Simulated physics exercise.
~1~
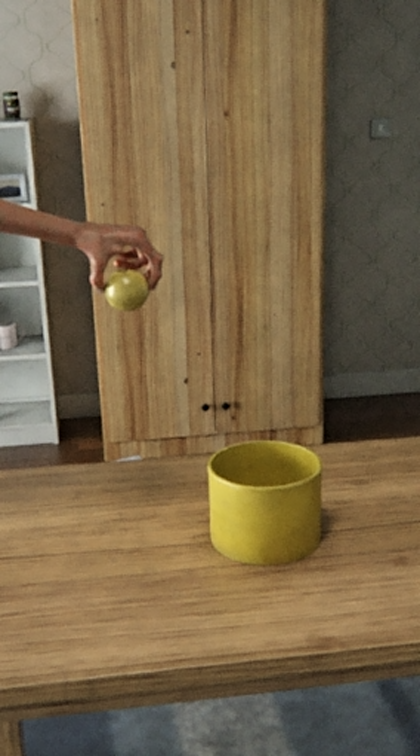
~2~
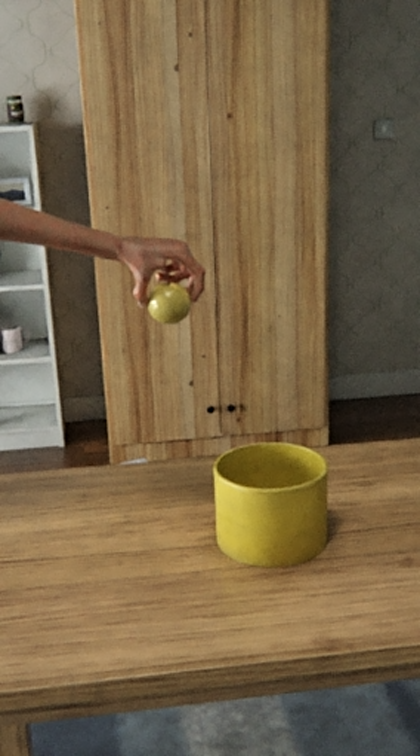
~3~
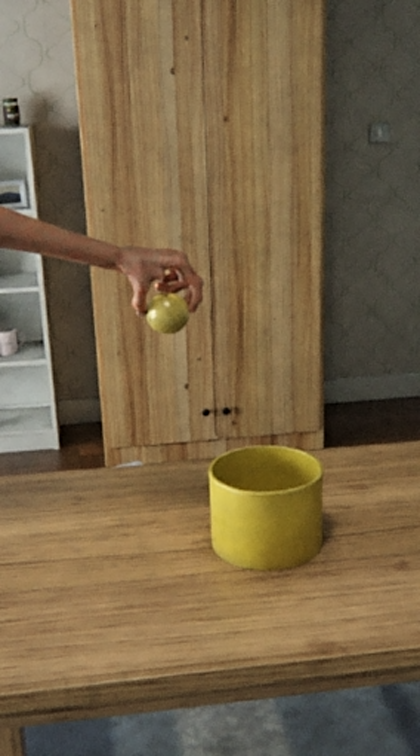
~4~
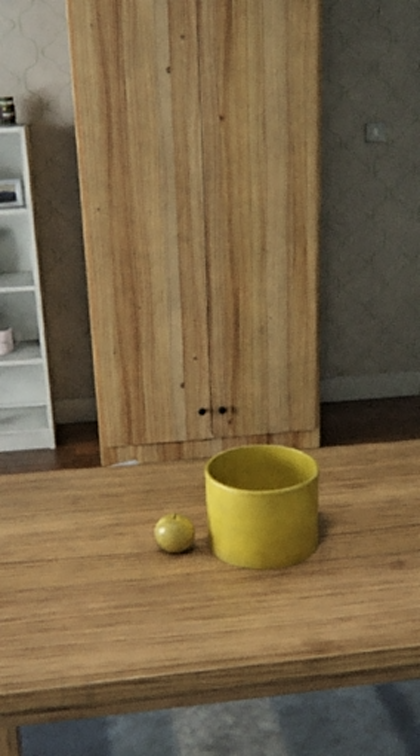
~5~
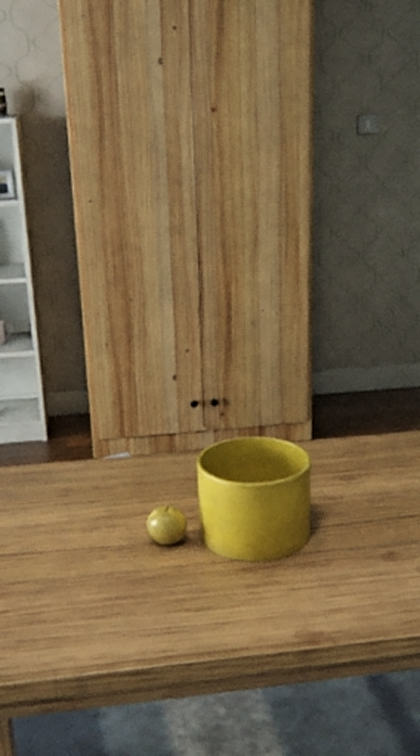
The video shows a hand holding a yellow apple above a wooden table, moving it right toward a yellow bucket and lowering it slightly. The hand then lets go and withdraws, and the apple misses the bucket, ending up on the table just to its left.
